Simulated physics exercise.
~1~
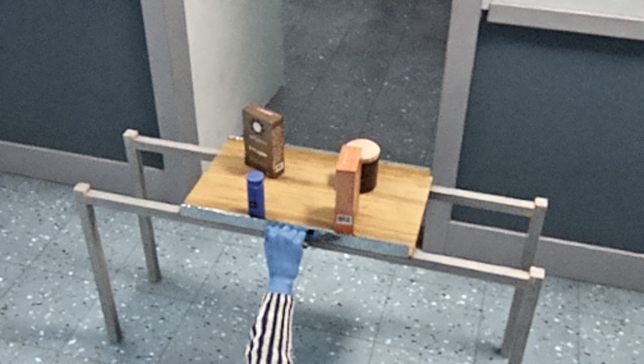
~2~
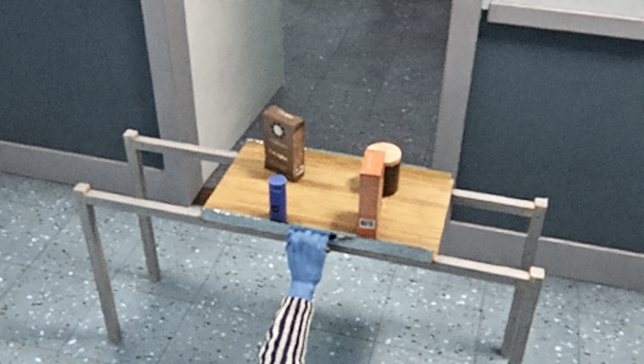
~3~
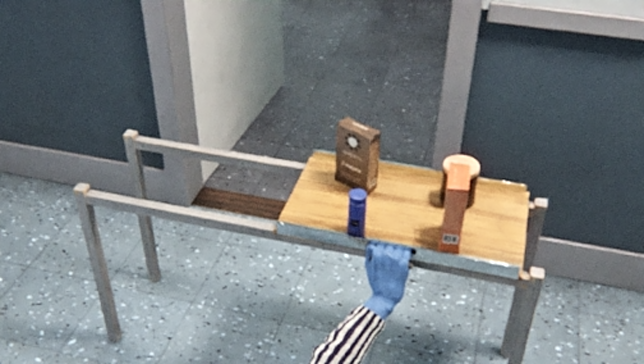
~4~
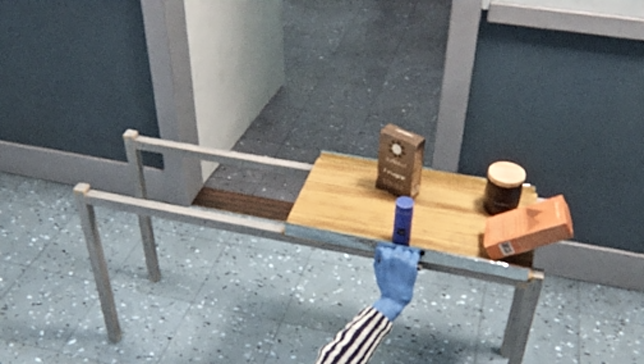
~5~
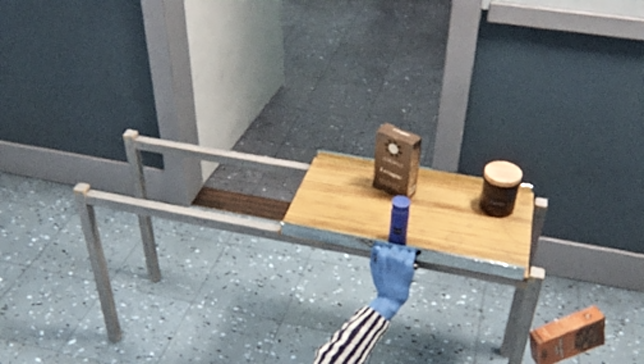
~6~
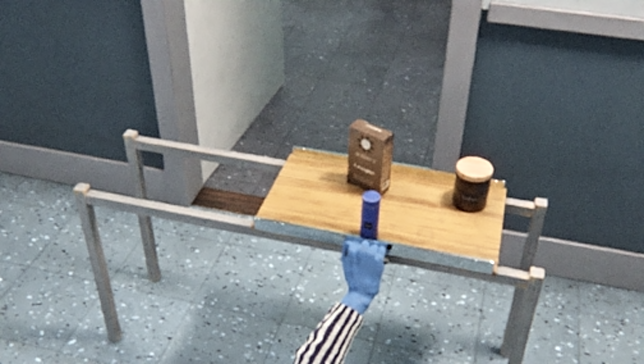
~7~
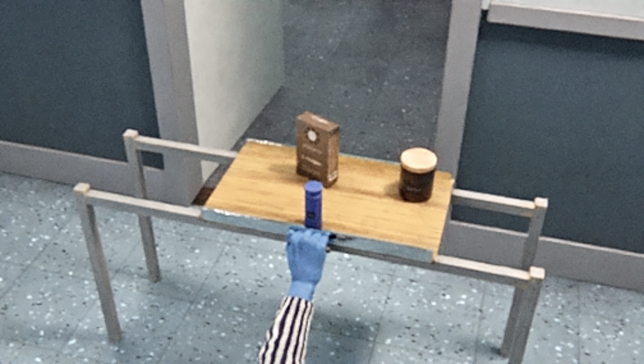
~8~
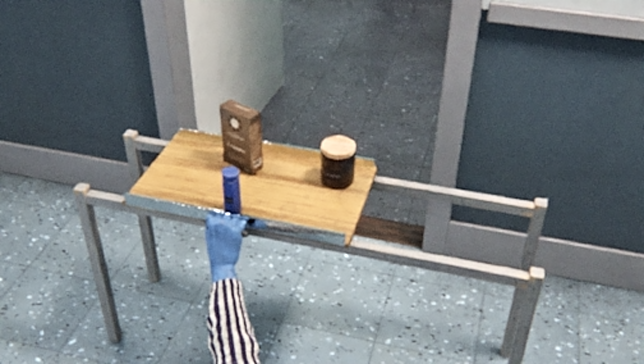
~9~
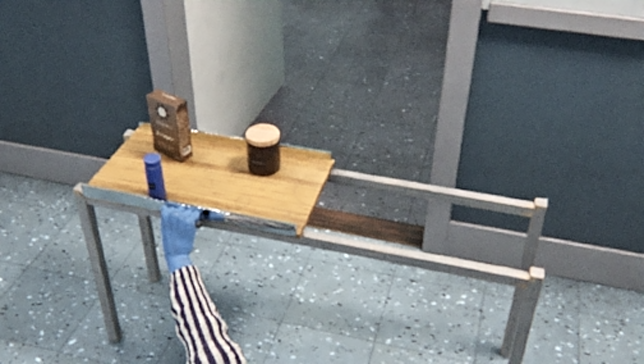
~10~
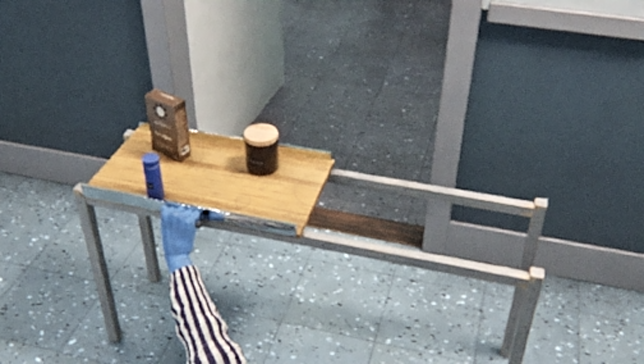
A blue-gloved hand slid a wooden tray along a metal rack to the right, and the orange packet tipped over and fell off the right end. The hand then pulled the tray to the far left, with the brown packet, blue shaker and black jar still upright.
